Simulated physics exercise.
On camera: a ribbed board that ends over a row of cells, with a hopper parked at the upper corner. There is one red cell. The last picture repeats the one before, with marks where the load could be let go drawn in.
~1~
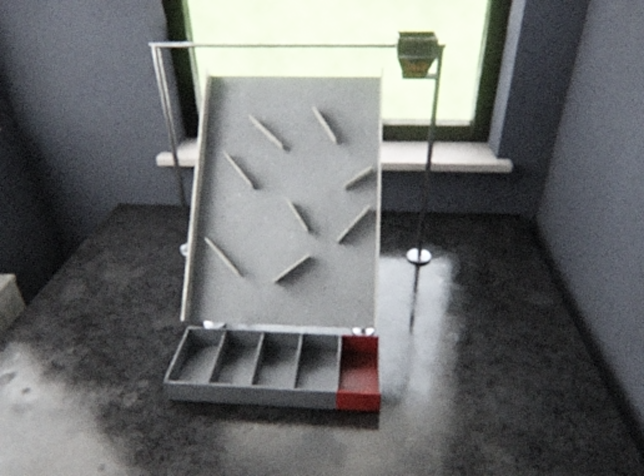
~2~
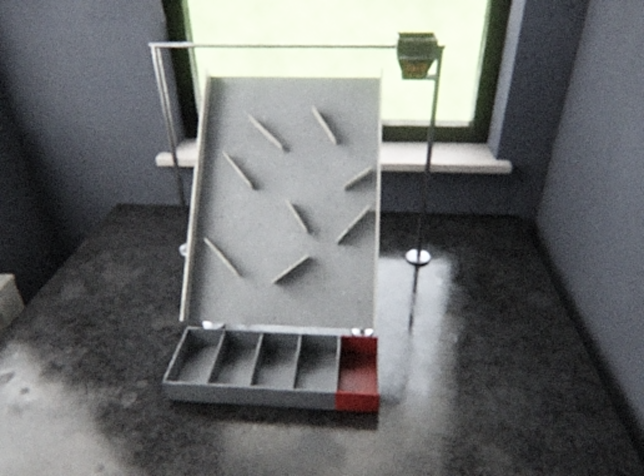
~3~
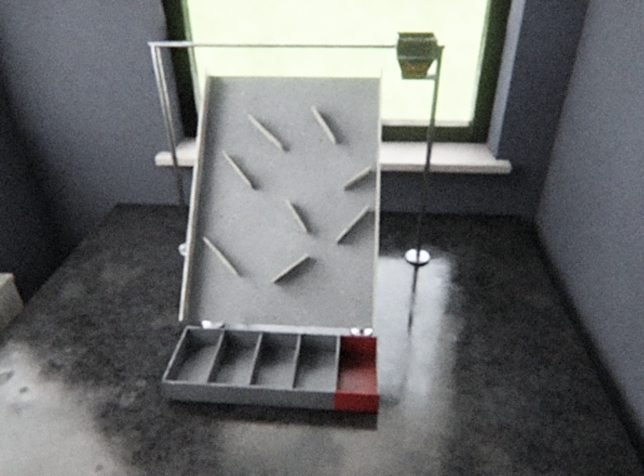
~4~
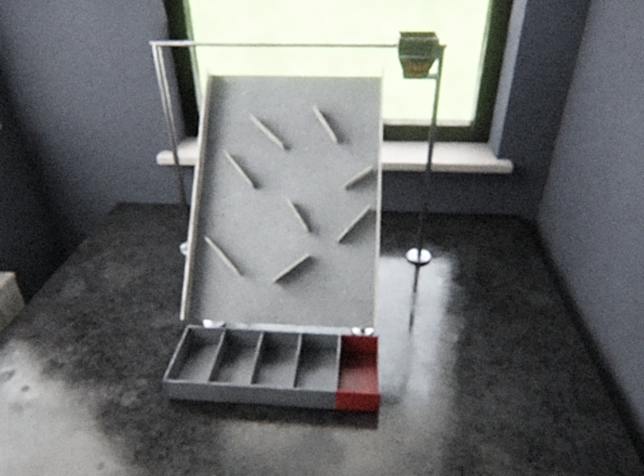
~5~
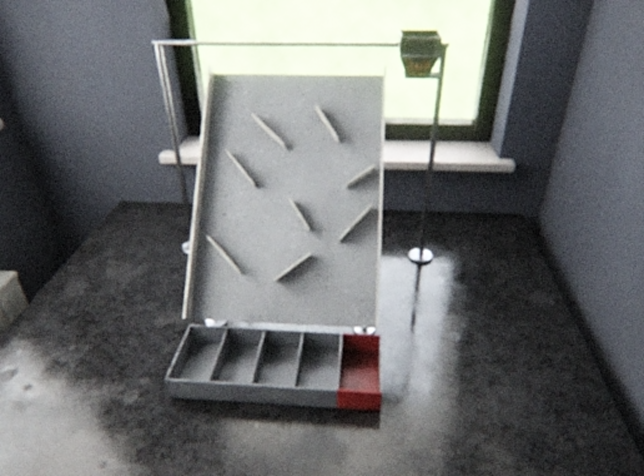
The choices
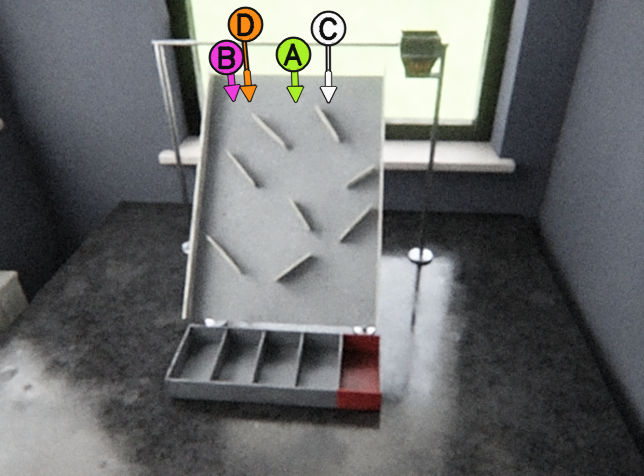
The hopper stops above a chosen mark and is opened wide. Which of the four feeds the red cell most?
A.
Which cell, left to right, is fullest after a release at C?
The fourth.
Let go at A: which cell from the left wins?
The fifth.
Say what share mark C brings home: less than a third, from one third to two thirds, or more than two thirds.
Less than a third.
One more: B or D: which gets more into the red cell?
D it is.
On the marked copy, mark A meets the board at (295, 96); mark B meets the board at (233, 95); mark C meets the board at (328, 96); mark D meets the board at (249, 95).
Choosing A, roughly half in the red cell, roughly a third in other cells, about a tenth outside the box.
Choosing B, not one piece in the red cell, almost all in other cells, about a tenth outside the box.
Choosing C, about a tenth in the red cell, almost all in other cells, just a few outside the box.
Choosing D, about a tenth in the red cell, the larger part in other cells, about a tenth outside the box.
